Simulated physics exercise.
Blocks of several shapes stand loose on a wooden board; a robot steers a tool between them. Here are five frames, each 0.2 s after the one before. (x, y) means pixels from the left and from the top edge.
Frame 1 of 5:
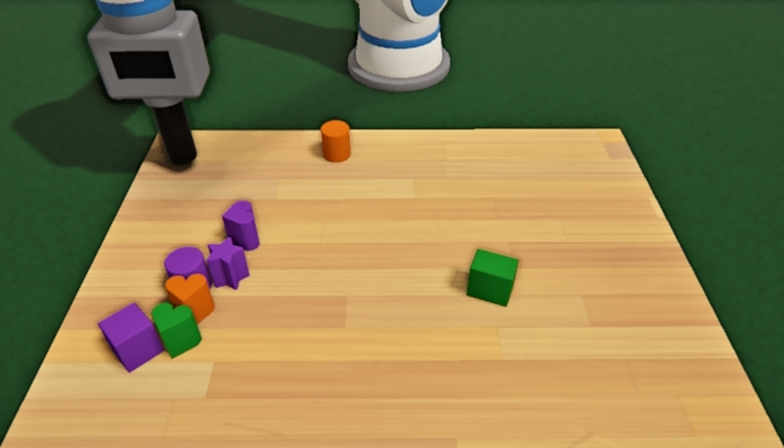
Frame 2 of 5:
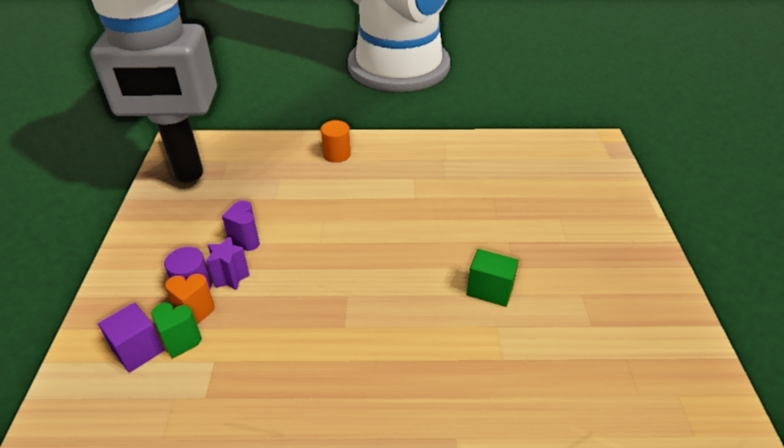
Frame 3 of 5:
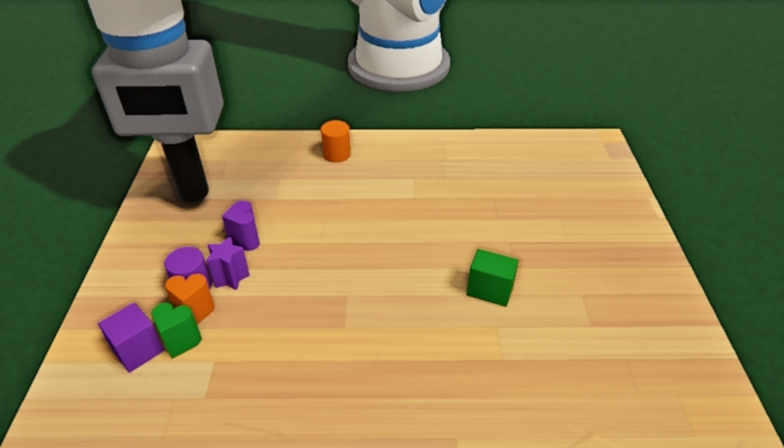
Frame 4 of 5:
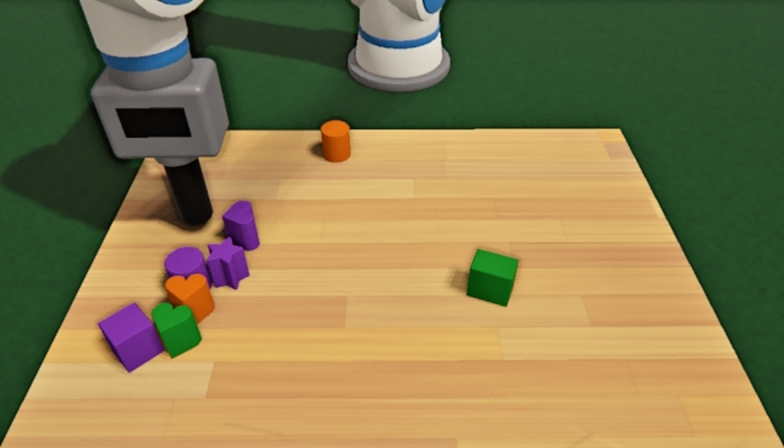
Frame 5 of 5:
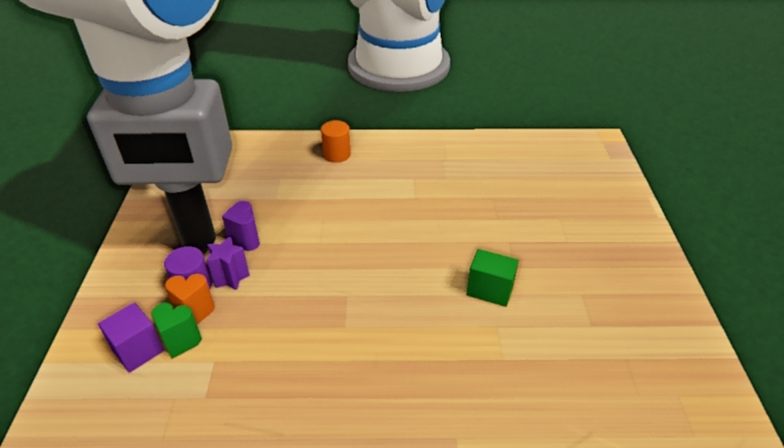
A grey robot tool with a black tip moves over the left side of a pale wooden board on a green surface, seen from above at an angle by a still camera. Purple, orange and green blocks cluster at left, an orange cylinder sits near the back and a green cube right of centre. The tool slides steadily forward to beside the purple blocks, which stay still.
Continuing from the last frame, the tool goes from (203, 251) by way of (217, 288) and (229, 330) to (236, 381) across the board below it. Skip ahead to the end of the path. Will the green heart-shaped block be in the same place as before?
It seems not.
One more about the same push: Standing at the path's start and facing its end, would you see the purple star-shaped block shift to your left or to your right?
The purple star-shaped block goes left.
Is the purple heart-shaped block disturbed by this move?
It sits in its place.
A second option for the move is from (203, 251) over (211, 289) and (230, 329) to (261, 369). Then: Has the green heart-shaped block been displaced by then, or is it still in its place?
The green heart-shaped block moves.
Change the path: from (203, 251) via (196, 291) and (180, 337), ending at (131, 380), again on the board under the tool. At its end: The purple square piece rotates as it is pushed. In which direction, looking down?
It is turned clockwise.
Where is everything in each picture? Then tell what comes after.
In the first frame, tool tip at (184, 158); block tops, green heart-shaped block at (169, 314); purple circle at (183, 259); orange heart-shaped block at (185, 284); purple star-shaped block at (223, 250); purple heart-shaped block at (239, 212).
In the second frame, tool at (189, 175); blocks unchanged.
In the third frame, tool at (194, 194); blocks unchanged.
In the fourth frame, tool at (198, 216); blocks unchanged.
In the fifth frame, tool at (200, 241); green heart-shaped block at (169, 314); purple circle at (183, 259); orange heart-shaped block at (185, 284); purple star-shaped block at (223, 250); purple heart-shaped block at (239, 212).
On the path given first. One third of the way, tool at (214, 278); green heart-shaped block at (168, 322); purple circle at (171, 276); orange heart-shaped block at (181, 298), turned 25° anticlockwise; purple star-shaped block at (238, 265), turned 50° anticlockwise.
Two thirds of the way, tool at (226, 320); green heart-shaped block at (164, 329); purple circle at (171, 276); orange heart-shaped block at (178, 305), turned 15° anticlockwise; purple star-shaped block at (250, 274), turned 95° anticlockwise.
At the end, tool at (233, 372); green heart-shaped block at (164, 329); purple circle at (171, 276); orange heart-shaped block at (178, 305), turned 15° anticlockwise; purple star-shaped block at (250, 274), turned 95° anticlockwise; purple heart-shaped block in place.
